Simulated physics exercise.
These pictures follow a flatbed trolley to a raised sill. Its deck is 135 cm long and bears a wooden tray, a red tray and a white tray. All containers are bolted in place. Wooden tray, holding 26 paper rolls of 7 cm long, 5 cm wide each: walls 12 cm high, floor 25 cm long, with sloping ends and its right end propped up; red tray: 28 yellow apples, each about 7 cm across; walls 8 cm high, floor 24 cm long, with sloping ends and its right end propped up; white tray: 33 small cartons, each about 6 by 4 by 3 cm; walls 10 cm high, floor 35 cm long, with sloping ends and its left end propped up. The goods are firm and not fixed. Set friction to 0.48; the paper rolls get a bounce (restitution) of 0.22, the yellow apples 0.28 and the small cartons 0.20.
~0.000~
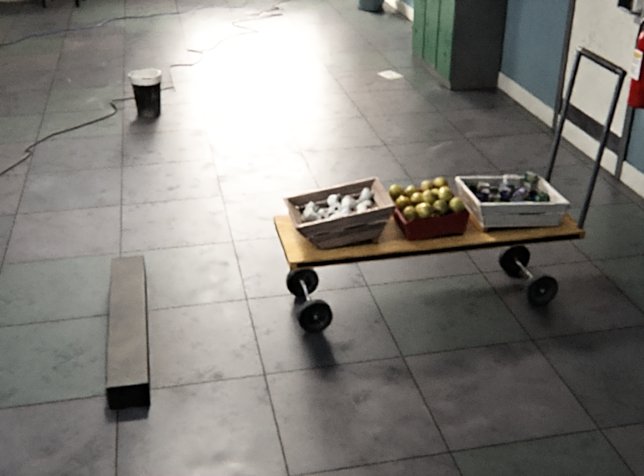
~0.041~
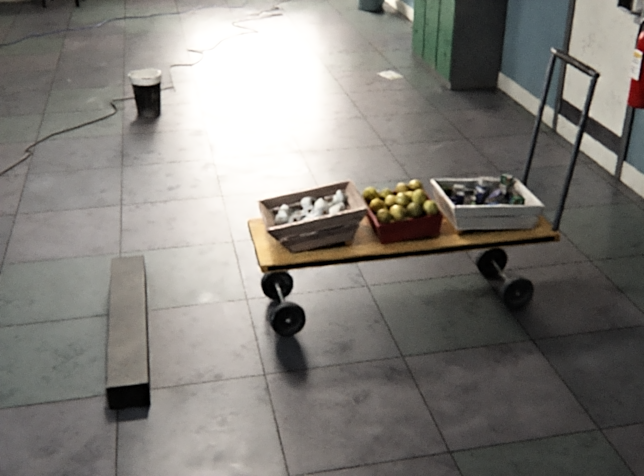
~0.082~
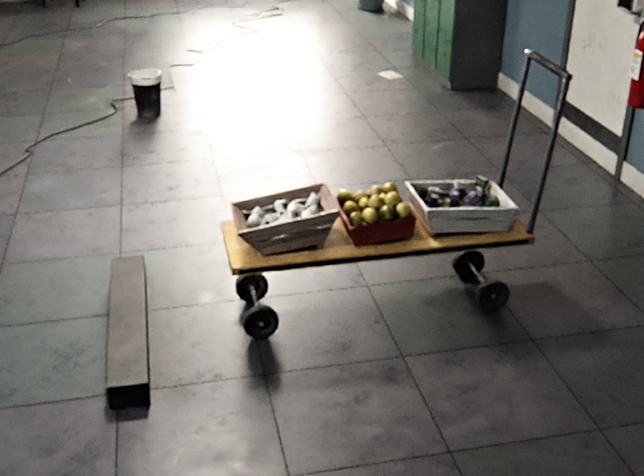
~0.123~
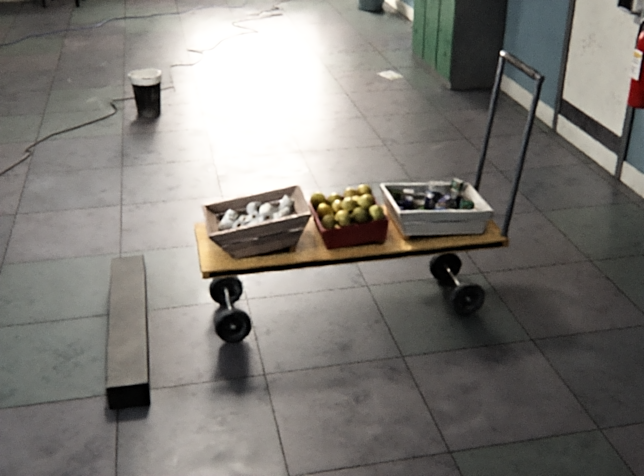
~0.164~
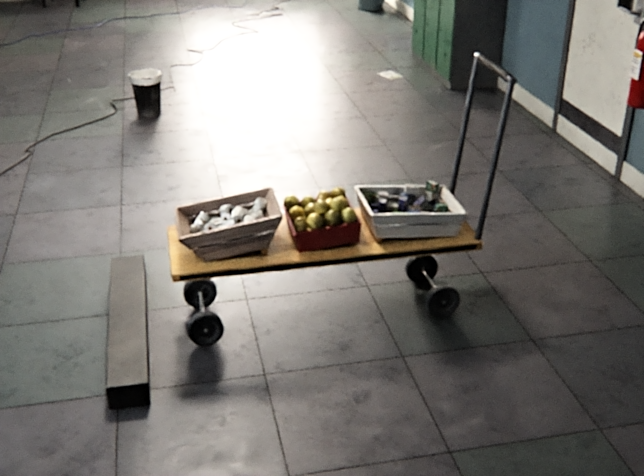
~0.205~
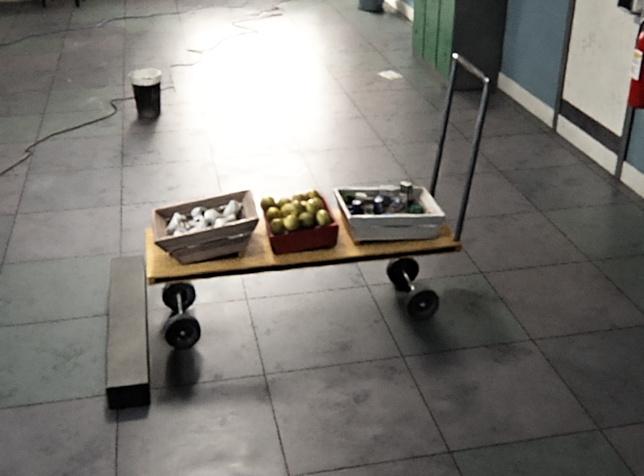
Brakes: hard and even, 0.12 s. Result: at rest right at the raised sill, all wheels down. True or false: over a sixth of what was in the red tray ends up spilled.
True.
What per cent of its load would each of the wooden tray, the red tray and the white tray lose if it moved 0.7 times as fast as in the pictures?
Then the wooden tray sheds 0 per cent, the red tray 30 per cent, and the white tray 0 per cent.
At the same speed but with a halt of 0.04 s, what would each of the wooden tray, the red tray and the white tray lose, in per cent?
Result - wooden tray: 20 percent, red tray: 40 percent, white tray: 10 percent.
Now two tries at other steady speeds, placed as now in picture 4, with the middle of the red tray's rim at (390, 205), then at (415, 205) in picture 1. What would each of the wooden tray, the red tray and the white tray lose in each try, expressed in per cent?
For the wooden tray it's 0 % and then 0 %, for the red tray 10 % and then 30 %, and for the white tray 0 % and then 0 %.
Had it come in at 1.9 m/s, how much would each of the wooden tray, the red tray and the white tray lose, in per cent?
Wooden tray 0 %, red tray 30 %, white tray 0 %.
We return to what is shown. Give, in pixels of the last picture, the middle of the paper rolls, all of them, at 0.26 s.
At about (176, 229) in pixels.
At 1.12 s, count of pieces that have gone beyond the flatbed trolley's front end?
About 8.
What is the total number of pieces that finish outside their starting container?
Some 18 altogether.
After 0.26 s, 0 of 26 out of the wooden tray, 1 of 28 out of the red tray and 0 of 33 out of the white tray.
After 0.38 s, 1 of 26 out of the wooden tray, 6 of 28 out of the red tray and 1 of 33 out of the white tray.
After 0.61 s, 7 of 26 out of the wooden tray, 10 of 28 out of the red tray and 1 of 33 out of the white tray.
When it is over (at 1.12 s), 7 of 26 out of the wooden tray, 10 of 28 out of the red tray and 1 of 33 out of the white tray. Asked share, 10 of 28, 36 per cent.
